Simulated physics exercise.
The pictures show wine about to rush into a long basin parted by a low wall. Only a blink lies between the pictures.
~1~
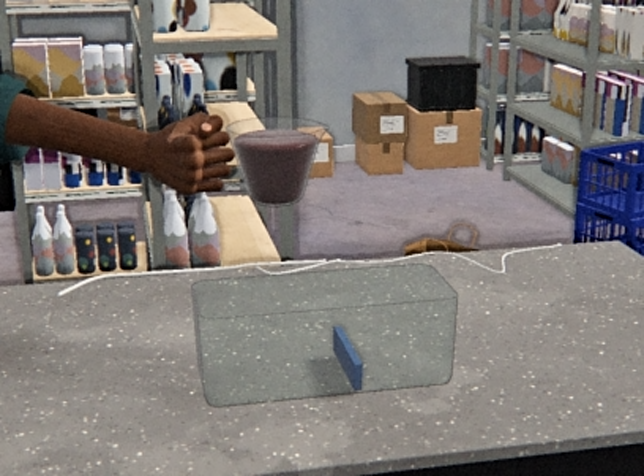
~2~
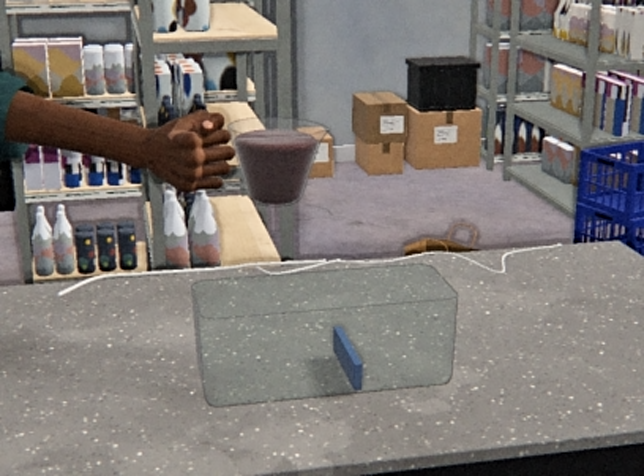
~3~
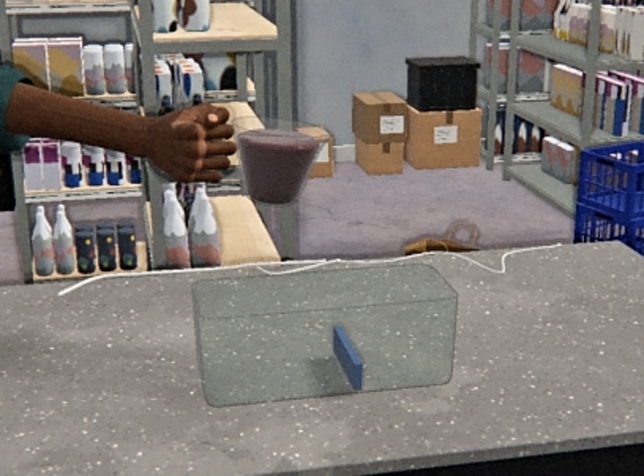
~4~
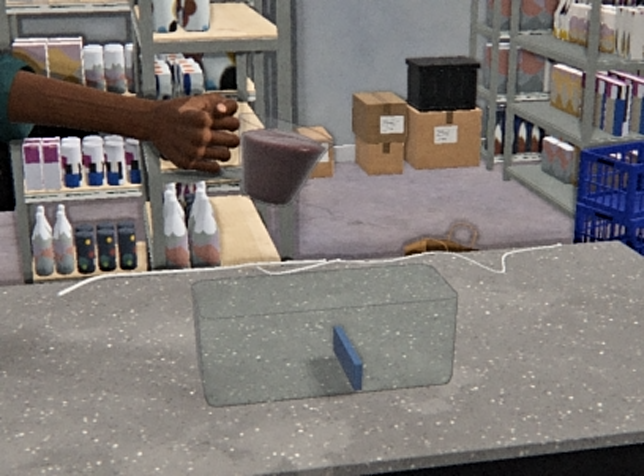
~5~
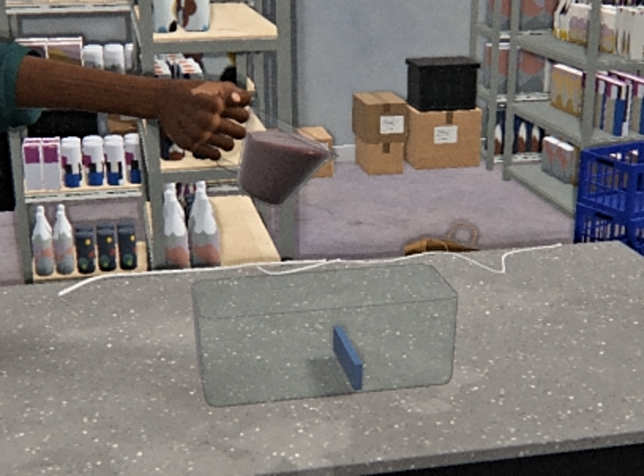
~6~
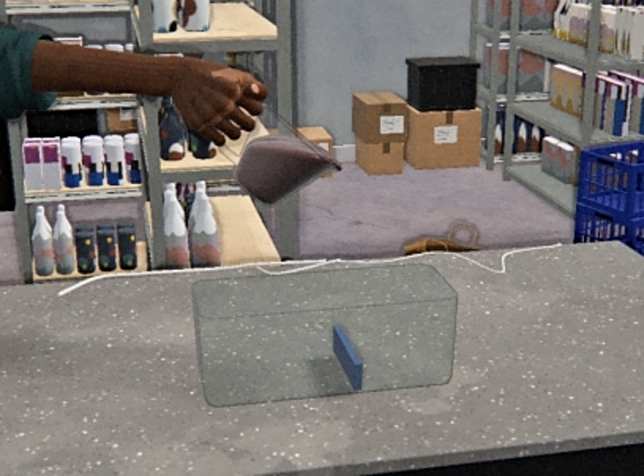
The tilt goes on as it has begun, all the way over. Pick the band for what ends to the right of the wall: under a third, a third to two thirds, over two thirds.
The share right of the wall is from a third to two thirds.
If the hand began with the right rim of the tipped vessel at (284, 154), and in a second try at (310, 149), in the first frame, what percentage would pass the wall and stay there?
Roughly 15 per cent, and 35 per cent.
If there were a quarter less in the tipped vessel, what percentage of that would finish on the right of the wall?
Some 45 per cent.
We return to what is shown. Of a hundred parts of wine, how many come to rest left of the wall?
About 45 per cent.
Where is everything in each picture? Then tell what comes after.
It leans 0°; its right rim is at (329, 126); the wine meets the walls at (232, 140) and (317, 135); the long basin's rim runs from (196, 301) to (445, 281); the wall's top is at (347, 346), in the first picture.
It leans 2°; its right rim is at (330, 127); the wine meets the walls at (233, 139) and (317, 136), in the second picture.
It leans 8°; its right rim is at (333, 133); the wine meets the walls at (236, 136) and (319, 139), in the third picture.
It leans 17°; its right rim is at (337, 142); the wine meets the walls at (241, 133) and (323, 142), in the fourth picture.
It leans 28°; its right rim is at (339, 155); the wine meets the walls at (246, 134) and (331, 149), in the fifth picture.
It leans 42°; its right rim is at (338, 170); the wine meets the walls at (243, 148) and (331, 158); 3 per cent is over the edge, in the sixth picture.
A moment on, the tilt is 117° and 16 per cent is still to pour, 0 is left of the wall and 43 right of it.
Next, the tilt is 120° and 0 per cent is still to pour, 35 is left of the wall and 54 right of it.
Then the tilt is 120° and 0 per cent is still to pour, 42 is left of the wall and 49 right of it.
Later the tilt is 120° and 0 per cent is still to pour, 44 is left of the wall and 49 right of it.
In the end 44 per cent lies left of the wall, 49 right of it and 6 outside.
